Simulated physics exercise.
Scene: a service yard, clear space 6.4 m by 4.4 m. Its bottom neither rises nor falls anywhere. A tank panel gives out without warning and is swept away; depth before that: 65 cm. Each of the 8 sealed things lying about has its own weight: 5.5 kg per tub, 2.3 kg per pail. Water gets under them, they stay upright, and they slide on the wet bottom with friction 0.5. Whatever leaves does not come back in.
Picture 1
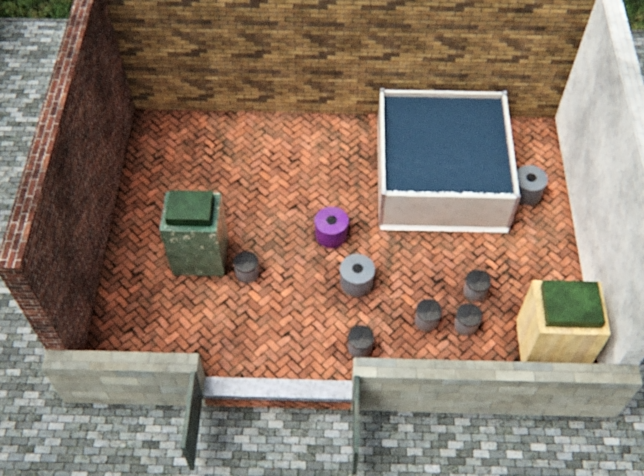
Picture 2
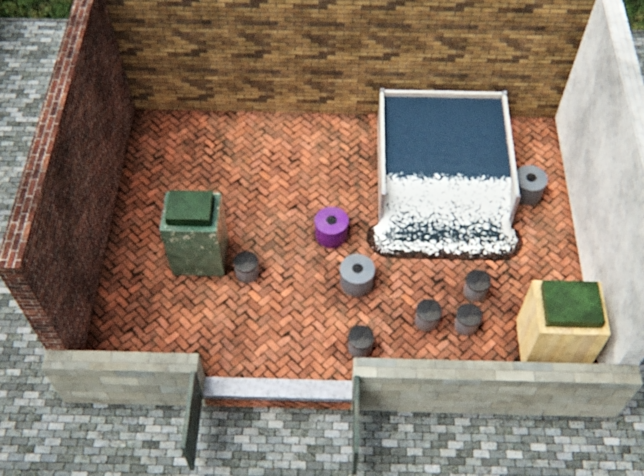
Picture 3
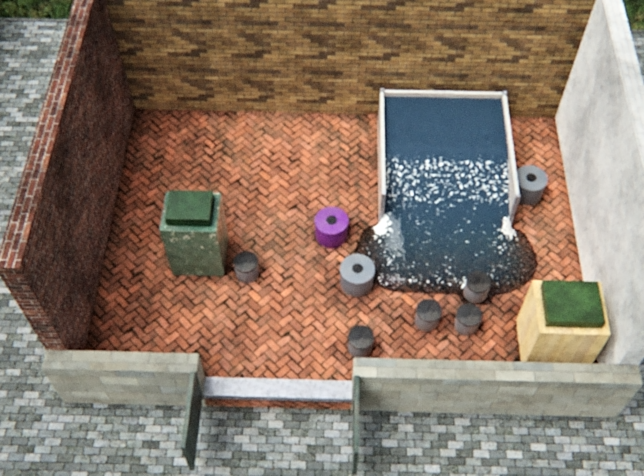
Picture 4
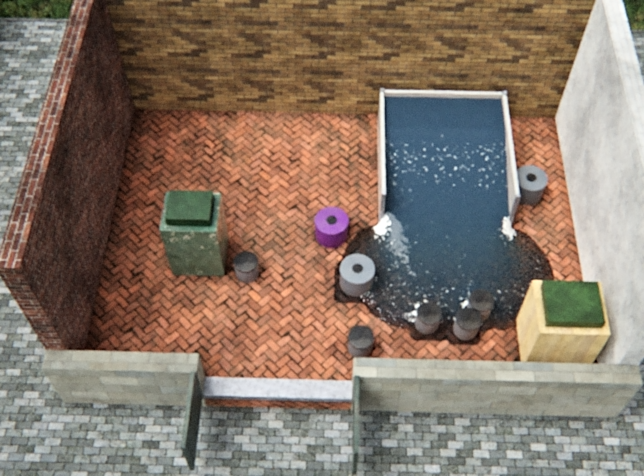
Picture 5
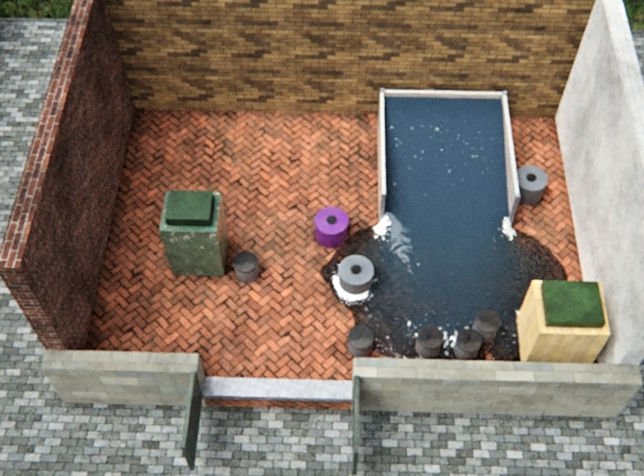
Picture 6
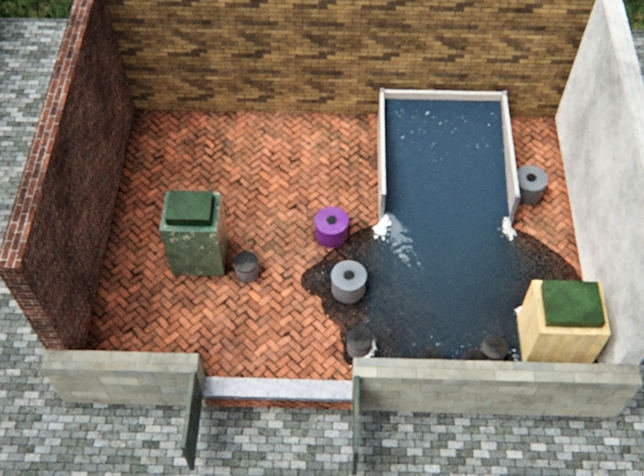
A walled yard with a reddish herringbone brick floor is seen from a high, unmoving view. An open tank of dark blue water stands at the right rear, with a green box at left, purple and grey tubs near the middle, and small dark pots and a green-topped wooden box toward the front right. The tank's front gives way, foaming water spreads forward, pushing pots toward the front wall and the central grey tub slightly left.
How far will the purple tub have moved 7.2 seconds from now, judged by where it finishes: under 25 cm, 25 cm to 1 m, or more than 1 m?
It moves a modest distance.
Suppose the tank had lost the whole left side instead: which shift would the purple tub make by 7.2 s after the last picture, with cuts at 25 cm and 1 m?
If that happened, the purple tub winds up well away.
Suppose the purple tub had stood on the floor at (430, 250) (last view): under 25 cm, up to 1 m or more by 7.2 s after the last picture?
In the end it is hauled off.
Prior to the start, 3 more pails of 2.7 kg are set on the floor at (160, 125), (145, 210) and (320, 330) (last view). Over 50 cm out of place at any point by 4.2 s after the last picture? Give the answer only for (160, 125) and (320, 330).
Below the mark, beyond the mark.
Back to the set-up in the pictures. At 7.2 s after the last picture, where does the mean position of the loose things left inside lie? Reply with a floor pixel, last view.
They average out to somewhere around (347, 244).
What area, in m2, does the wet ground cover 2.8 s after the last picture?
About 19 m2.
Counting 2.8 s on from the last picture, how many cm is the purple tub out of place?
By then it has shifted roughly 0 cm.
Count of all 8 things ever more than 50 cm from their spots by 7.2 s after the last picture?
I get 8.
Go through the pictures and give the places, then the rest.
The first picture shows the purple tub at (332, 220) rests on the ground; water covers 3.2 m2; 0 of 8 have shifted.
The second picture shows the purple tub at (332, 220) rests on the ground; water covers 4.2 m2; 0 of 8 have shifted.
The third picture shows the purple tub at (332, 220), on the bottom; water covers 5.4 m2; 0 of 8 have shifted.
The fourth picture shows the purple tub at (332, 220) rests on the ground; 6.8 m2 under water; 2 of 8 have shifted.
The fifth picture shows the purple tub at (332, 220), on the bottom; water covers 8.2 m2; 3 of 8 have shifted.
The sixth picture shows the purple tub at (332, 220), on the bottom; 9.5 m2 under water; 4 of 8 have shifted.
Then, 0.9 s after the last picture the purple tub is near (332, 220), 0.0 m from its start, aground; 1 of 8 are out; 3 afloat.
Then, 2.8 s after the last picture the purple tub is near (332, 220), 0.0 m from its start, aground; 3 of 8 are out; 3 afloat.
Then, 4.8 s after the last picture the purple tub is near (312, 182), 0.7 m from its start, aground; 3 of 8 are out; 4 afloat.
Then, 7.2 s after the last picture the purple tub is near (318, 187), 0.6 m from its start, aground; 3 of 8 are out; 4 afloat.
